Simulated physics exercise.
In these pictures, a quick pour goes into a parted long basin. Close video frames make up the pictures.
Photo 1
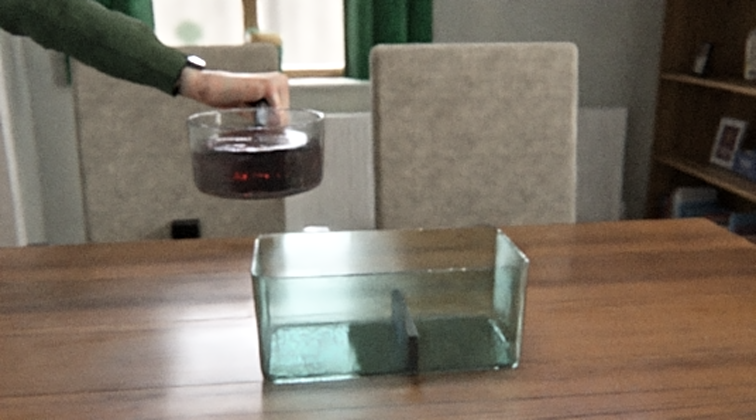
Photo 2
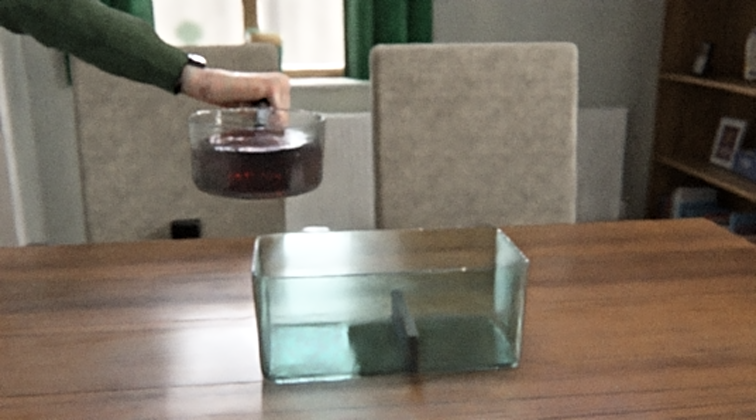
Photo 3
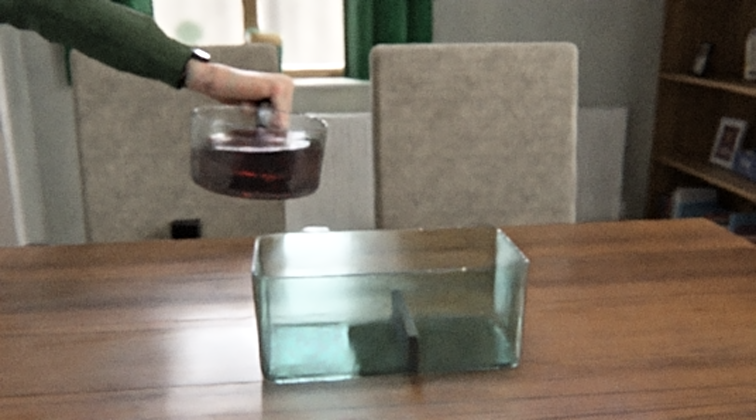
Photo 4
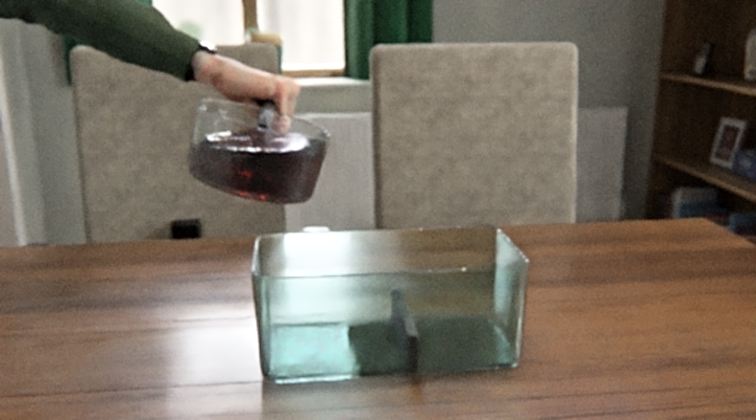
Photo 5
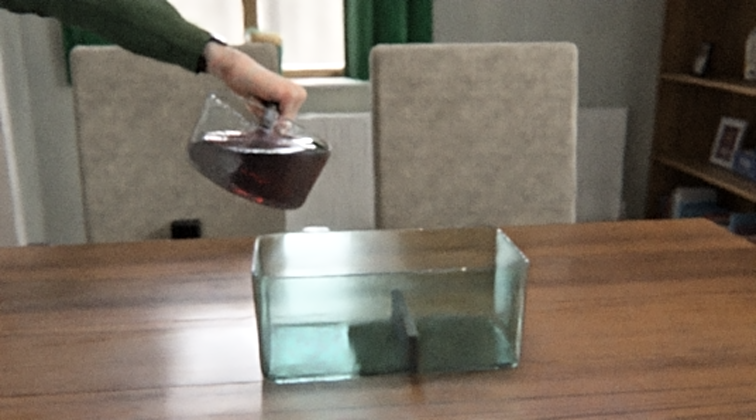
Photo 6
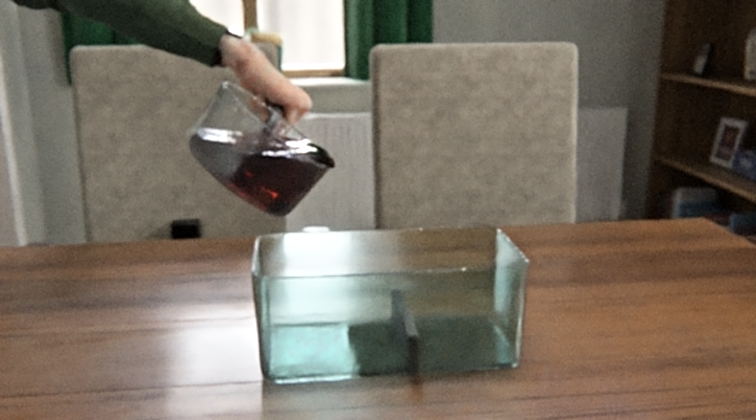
At first, a hand in a green sleeve holds a clear round glass pot of dark reddish tea level above the left side of a long, divided glass basin on a wooden table. The hand then tilts the pot steadily to the right, until the tea reaches its lowered rim.
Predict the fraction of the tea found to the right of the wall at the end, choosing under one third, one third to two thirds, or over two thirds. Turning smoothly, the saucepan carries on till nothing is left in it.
The right of the wall is going to lack a full third.
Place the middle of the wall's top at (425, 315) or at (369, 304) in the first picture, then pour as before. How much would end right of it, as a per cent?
You'd get roughly 20 per cent the first time and roughly 25 per cent the second.
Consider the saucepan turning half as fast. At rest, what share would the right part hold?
Estimate: Around 5 %.
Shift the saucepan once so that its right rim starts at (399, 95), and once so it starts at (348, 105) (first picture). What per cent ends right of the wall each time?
Close to 55 in a hundred, then close to 20 in a hundred.
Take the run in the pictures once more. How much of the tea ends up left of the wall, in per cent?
80 %.
A moment on, the tilt is 115° and 13 per cent is still to pour, 54 is left of the wall and 0 right of it.
Next, the tilt is 120° and 1 per cent is still to pour, 78 is left of the wall and 3 right of it.
Then the tilt is 120° and 0 per cent is still to pour, 80 is left of the wall and 12 right of it.
Later the tilt is 120° and 0 per cent is still to pour, 80 is left of the wall and 13 right of it.
At rest 79 per cent lies left of the wall, 14 right of it and 7 outside.
